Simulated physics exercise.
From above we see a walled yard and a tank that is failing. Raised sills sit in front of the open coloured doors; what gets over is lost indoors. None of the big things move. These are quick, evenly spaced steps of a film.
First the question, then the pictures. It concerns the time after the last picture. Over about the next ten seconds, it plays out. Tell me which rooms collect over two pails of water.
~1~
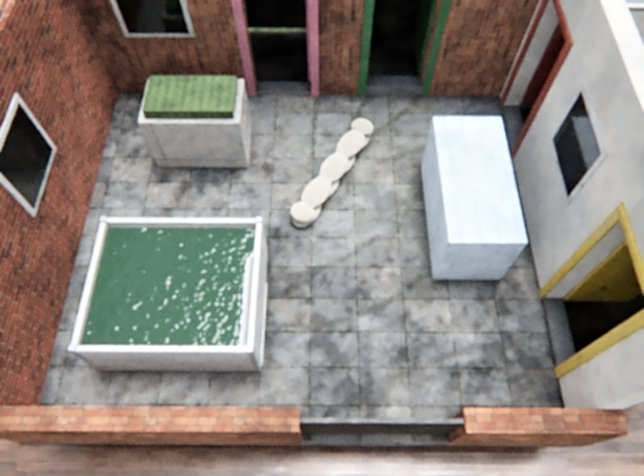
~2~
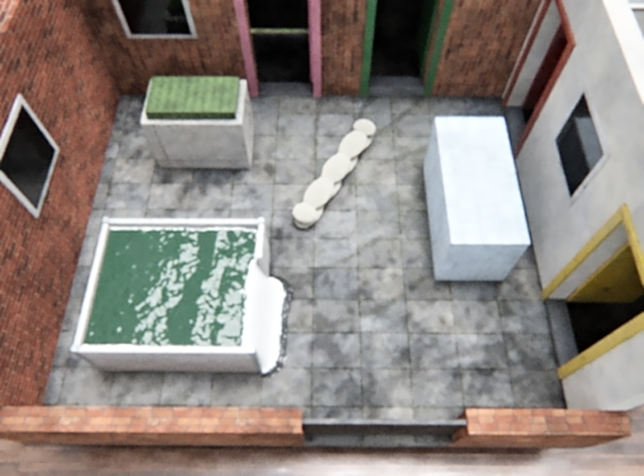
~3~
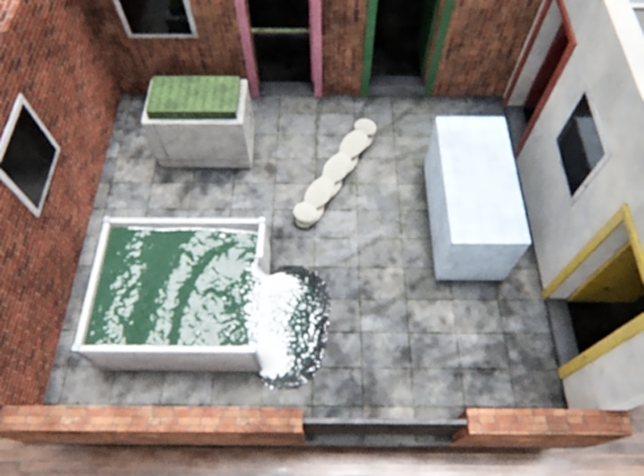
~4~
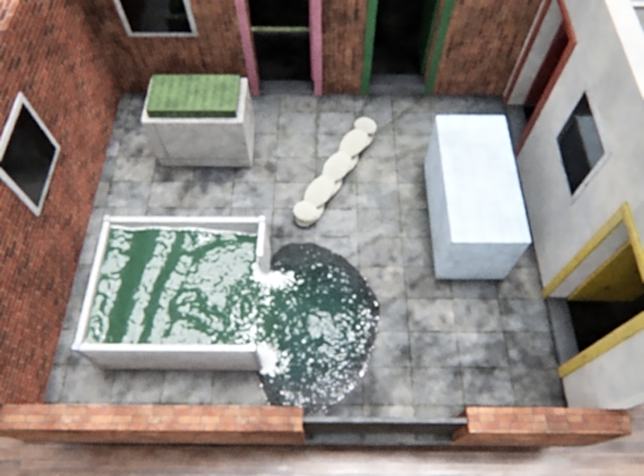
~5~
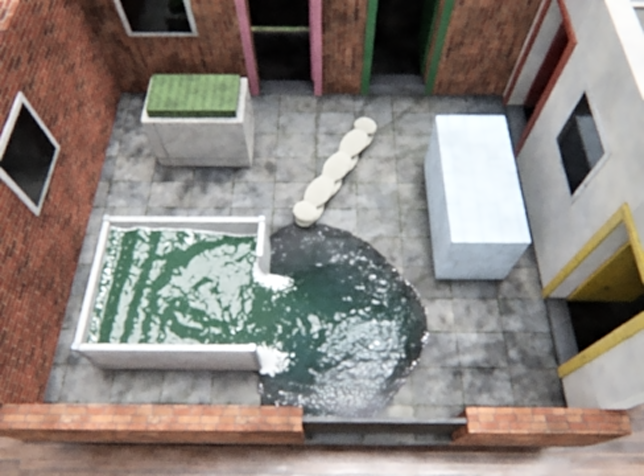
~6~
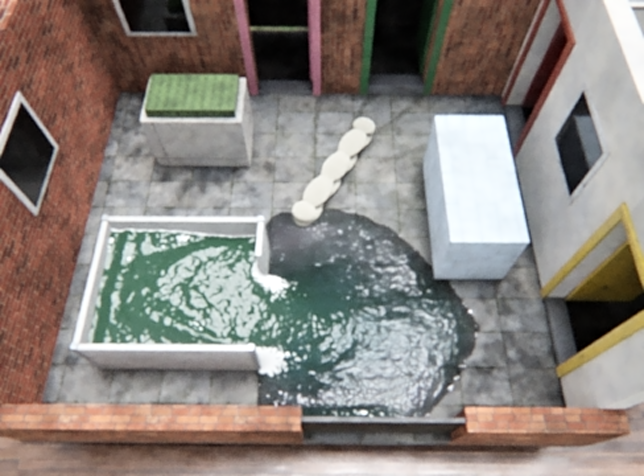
The green door does not exceed two buckets, the pink door does not exceed two buckets, the yellow door exceeds two buckets, the red door exceeds two buckets.
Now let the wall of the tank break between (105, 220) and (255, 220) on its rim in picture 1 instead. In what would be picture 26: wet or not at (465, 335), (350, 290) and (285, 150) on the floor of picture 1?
Log: Point 1 unreached; point 2 inundated; point 3 inundated.
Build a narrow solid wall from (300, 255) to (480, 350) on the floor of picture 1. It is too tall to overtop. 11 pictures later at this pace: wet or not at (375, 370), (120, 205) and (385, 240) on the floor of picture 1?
Results in sequence: Swamped / bone-dry / bone-dry.
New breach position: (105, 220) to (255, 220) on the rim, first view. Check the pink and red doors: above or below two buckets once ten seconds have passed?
The pink door tops the limit, while the red door tops the limit.
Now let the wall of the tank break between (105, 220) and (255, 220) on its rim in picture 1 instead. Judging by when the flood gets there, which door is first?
It's the pink one.
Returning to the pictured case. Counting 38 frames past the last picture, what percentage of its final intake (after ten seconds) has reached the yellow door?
Share at that point: Close to 90 in a hundred.
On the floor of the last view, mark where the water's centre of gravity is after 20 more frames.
It's close to (364, 293).
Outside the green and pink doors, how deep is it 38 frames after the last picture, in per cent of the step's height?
50 and 40 %, in that order.
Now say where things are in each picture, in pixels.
In the first picture, the water tank at (174, 283) is whole and still.
In the second picture, the front is at (278, 282), out from the gap at (259, 318).
In the third picture, the front is at (315, 282), out from the gap at (260, 318).
In the fourth picture, water pours out at (260, 318) and has run to (370, 302).
In the fifth picture, water pours out at (260, 317) and has run to (417, 312).
In the sixth picture, the front is at (470, 330), out from the gap at (258, 317).
A moment on, water covers 35 % of the floor; the green door not reached, the pink door not reached, the yellow door over two buckets in, the red door not reached.
Next, water covers 45 % of the floor; the green door wet at the sill, nothing in, the pink door not reached, the yellow door far over two buckets in, the red door not reached.
Then, water covers 50 % of the floor; the green door wet at the sill, nothing in, the pink door wet at the sill, nothing in, the yellow door far over two buckets in, the red door wet at the sill, nothing in.
Later, water covers 65 % of the floor; the green door wet at the sill, nothing in, the pink door wet at the sill, nothing in, the yellow door far over two buckets in, the red door over two buckets in.
In the end, water covers 85 % of the floor; the green door wet at the sill, nothing in, the pink door wet at the sill, nothing in, the yellow door far over two buckets in, the red door over two buckets in.
